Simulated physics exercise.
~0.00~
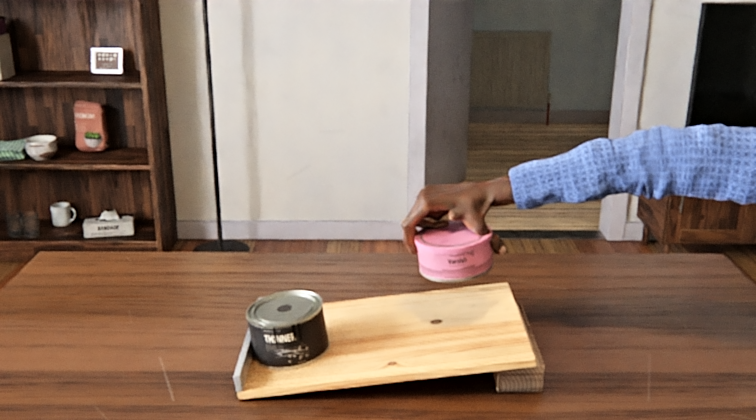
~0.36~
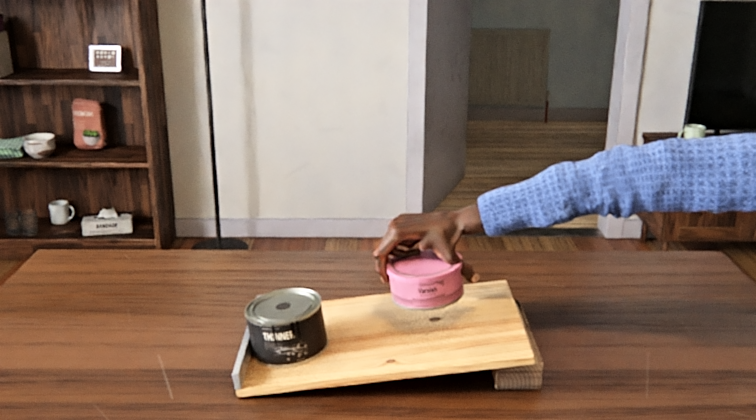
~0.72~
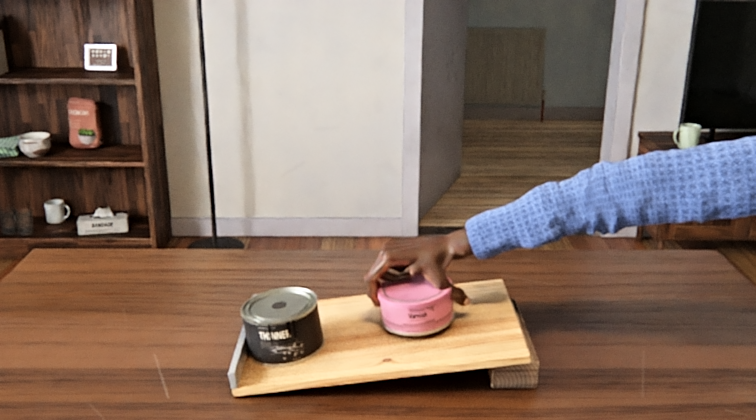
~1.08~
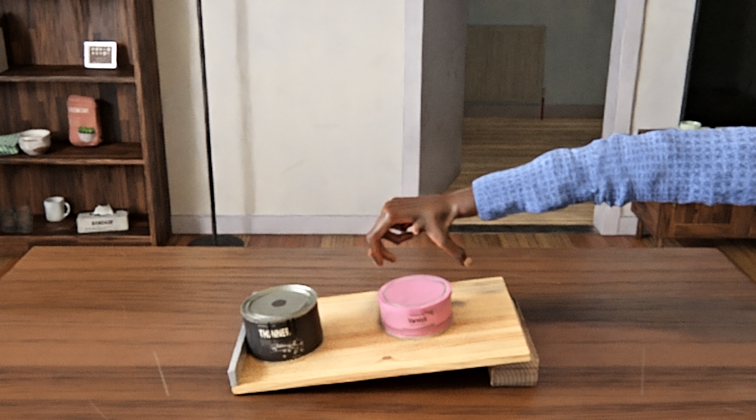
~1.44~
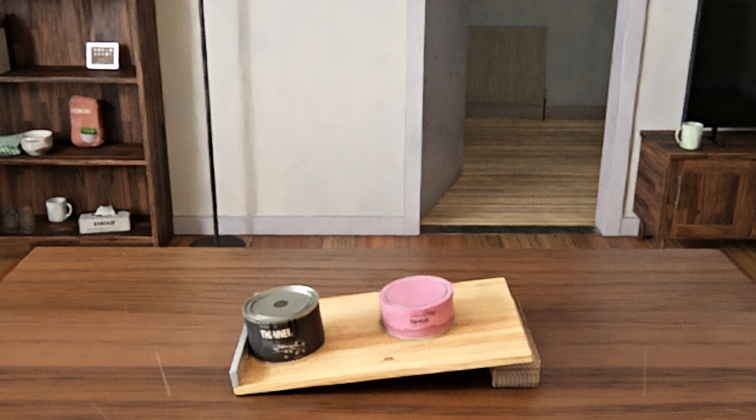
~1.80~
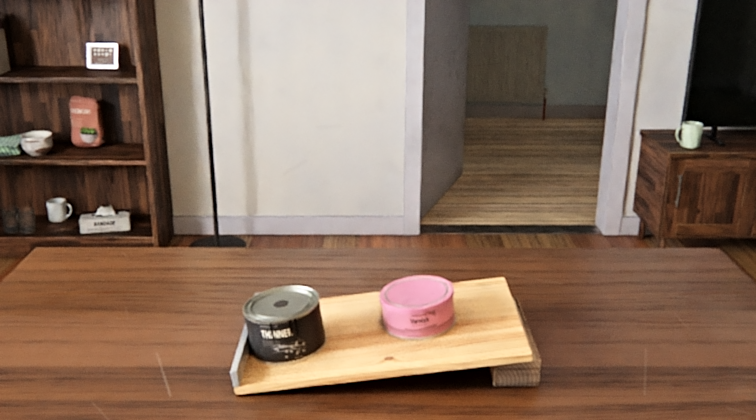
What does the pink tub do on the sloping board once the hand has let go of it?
It keeps its place on the slope, resting a little way up from the black tub without sliding down.
